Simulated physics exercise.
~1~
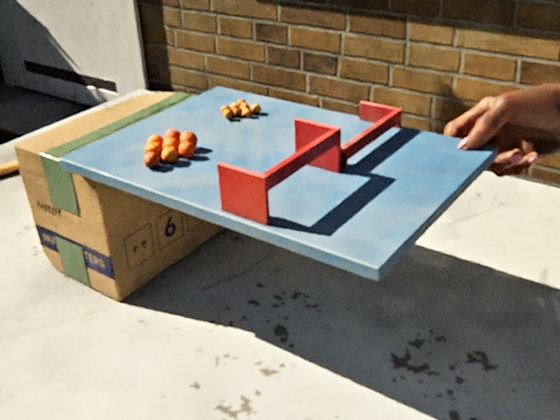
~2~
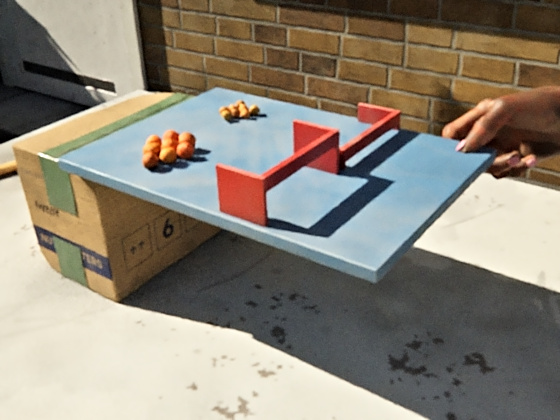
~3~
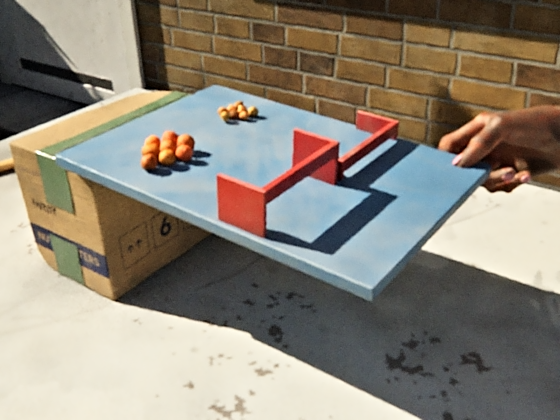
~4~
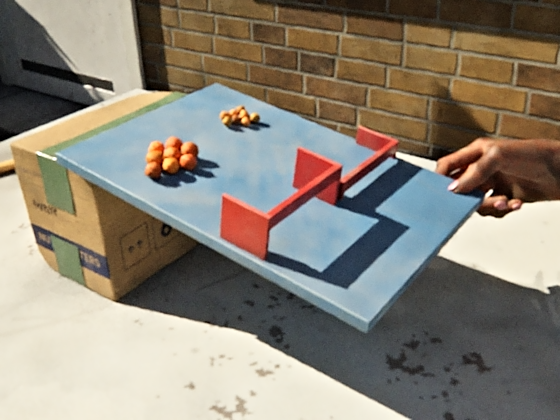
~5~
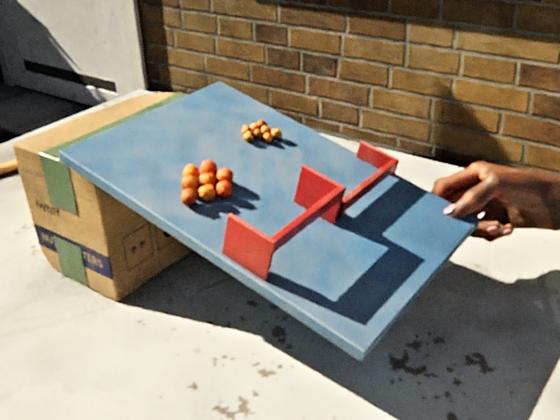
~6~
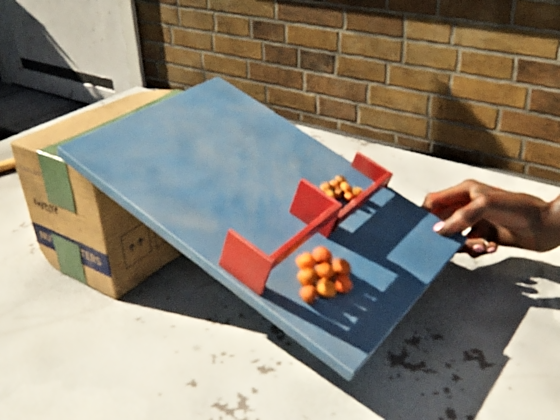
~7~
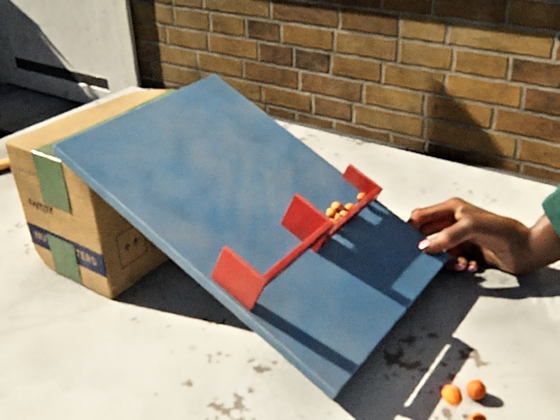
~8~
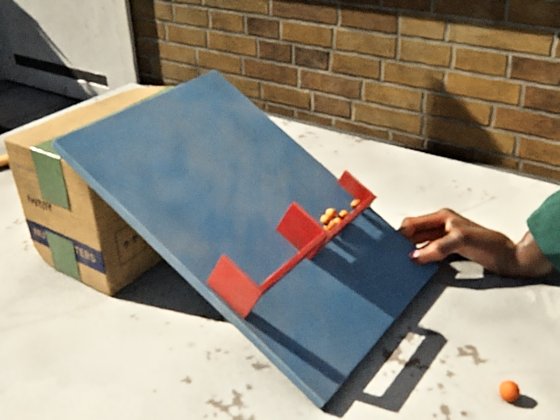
On a pale outdoor surface by a brick wall, a hand lowered one end of a blue board propped on a cardboard box, and two clusters of orange balls slid down; the front ones passed the red gate and rolled off, while the smaller back ones stayed caught behind theirs.
